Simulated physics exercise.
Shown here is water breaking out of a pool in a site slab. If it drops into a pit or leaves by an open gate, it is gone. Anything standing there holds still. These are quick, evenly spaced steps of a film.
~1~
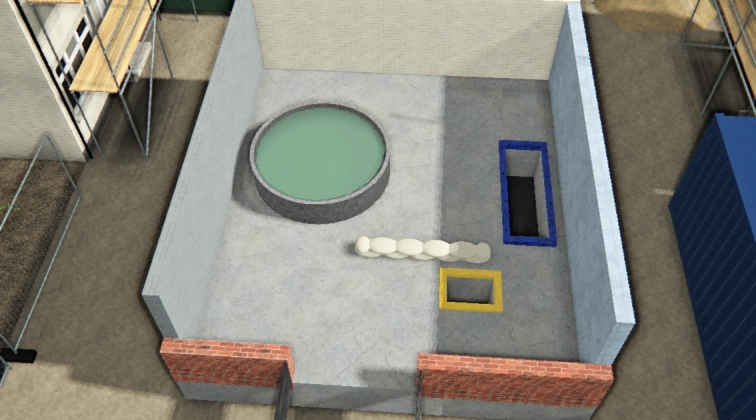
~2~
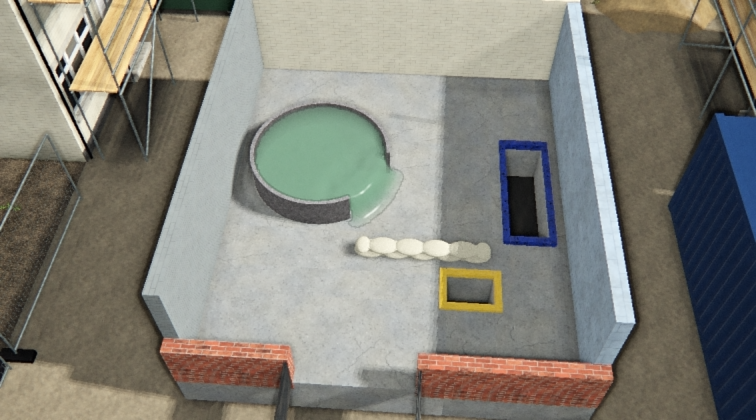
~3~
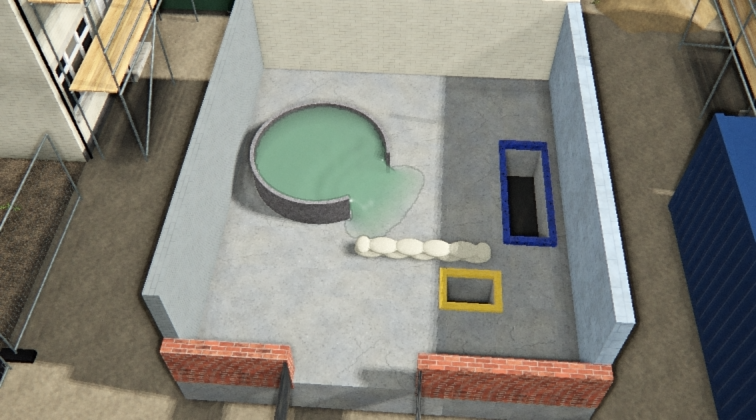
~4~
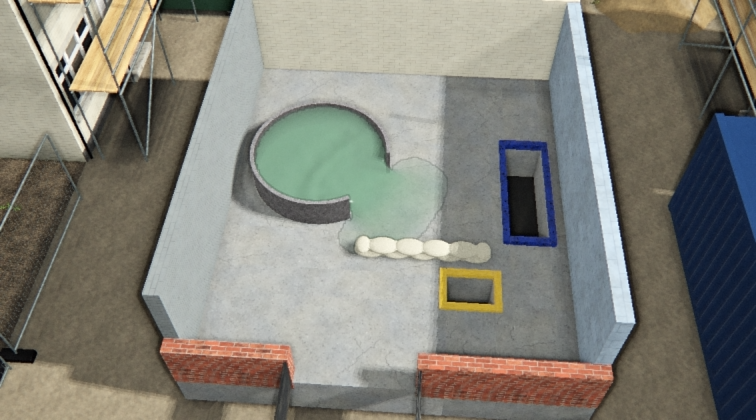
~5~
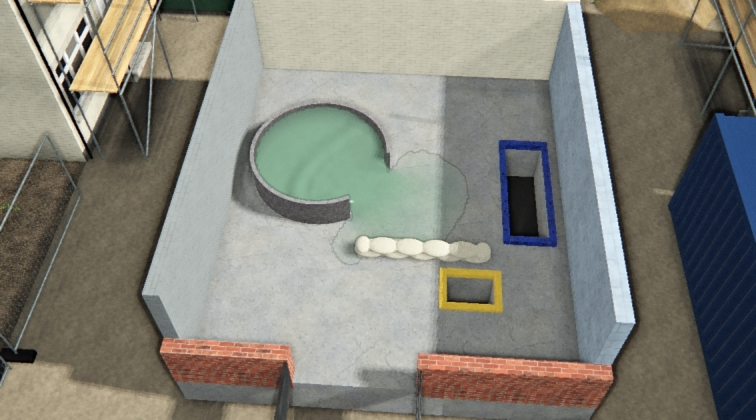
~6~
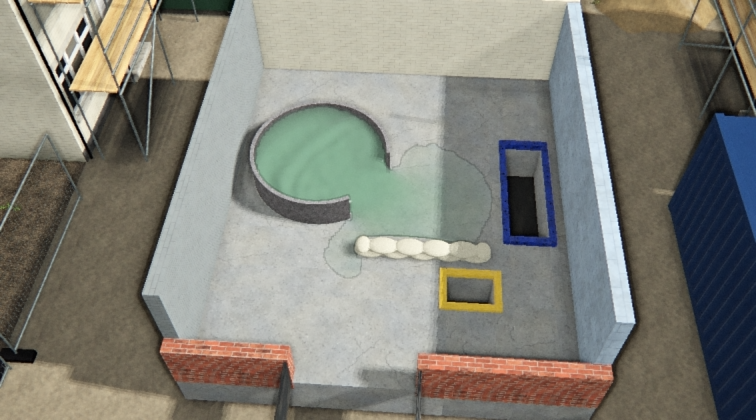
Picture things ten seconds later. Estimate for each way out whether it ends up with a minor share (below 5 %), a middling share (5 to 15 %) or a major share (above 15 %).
Estimates: The gate, a minor share; the blue pit, a major share; the yellow pit, a minor share.
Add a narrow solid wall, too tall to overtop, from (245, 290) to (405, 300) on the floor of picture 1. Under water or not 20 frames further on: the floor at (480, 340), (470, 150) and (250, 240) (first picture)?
Okay, the first comes out left untouched, the next soaked, and the last soaked.
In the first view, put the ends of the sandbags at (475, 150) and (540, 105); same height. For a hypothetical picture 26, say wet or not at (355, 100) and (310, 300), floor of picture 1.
In turn: Untouched and untouched.
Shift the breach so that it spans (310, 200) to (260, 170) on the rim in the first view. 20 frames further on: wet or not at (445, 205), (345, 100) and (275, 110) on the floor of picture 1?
Result, in sequence: Untouched by the flood; untouched by the flood; inundated.
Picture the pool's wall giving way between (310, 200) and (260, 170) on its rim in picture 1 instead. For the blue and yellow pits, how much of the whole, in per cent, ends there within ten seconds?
Blue takes 0 in a hundred, yellow takes 4 in a hundred.
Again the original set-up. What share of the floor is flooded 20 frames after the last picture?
Close to 35 %.
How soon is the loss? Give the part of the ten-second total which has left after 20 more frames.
Some 65 per cent.
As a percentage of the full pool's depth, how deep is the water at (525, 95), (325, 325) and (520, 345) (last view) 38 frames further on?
In order: Roughly 10, 4 and 12 in a hundred.
A moment on, water covers 15 % of the floor; the gate 0 %, the blue pit 1 %, the yellow pit 0 %.
Next, water covers 25 % of the floor; the gate 0 %, the blue pit 7 %, the yellow pit 0 %.
Then, water covers 35 % of the floor; the gate 0 %, the blue pit 16 %, the yellow pit 0 %.
Later, water covers 70 % of the floor; the gate 0 %, the blue pit 22 %, the yellow pit 0 %.
In the end, water covers 95 % of the floor; the gate 1 %, the blue pit 23 %, the yellow pit 0 %.
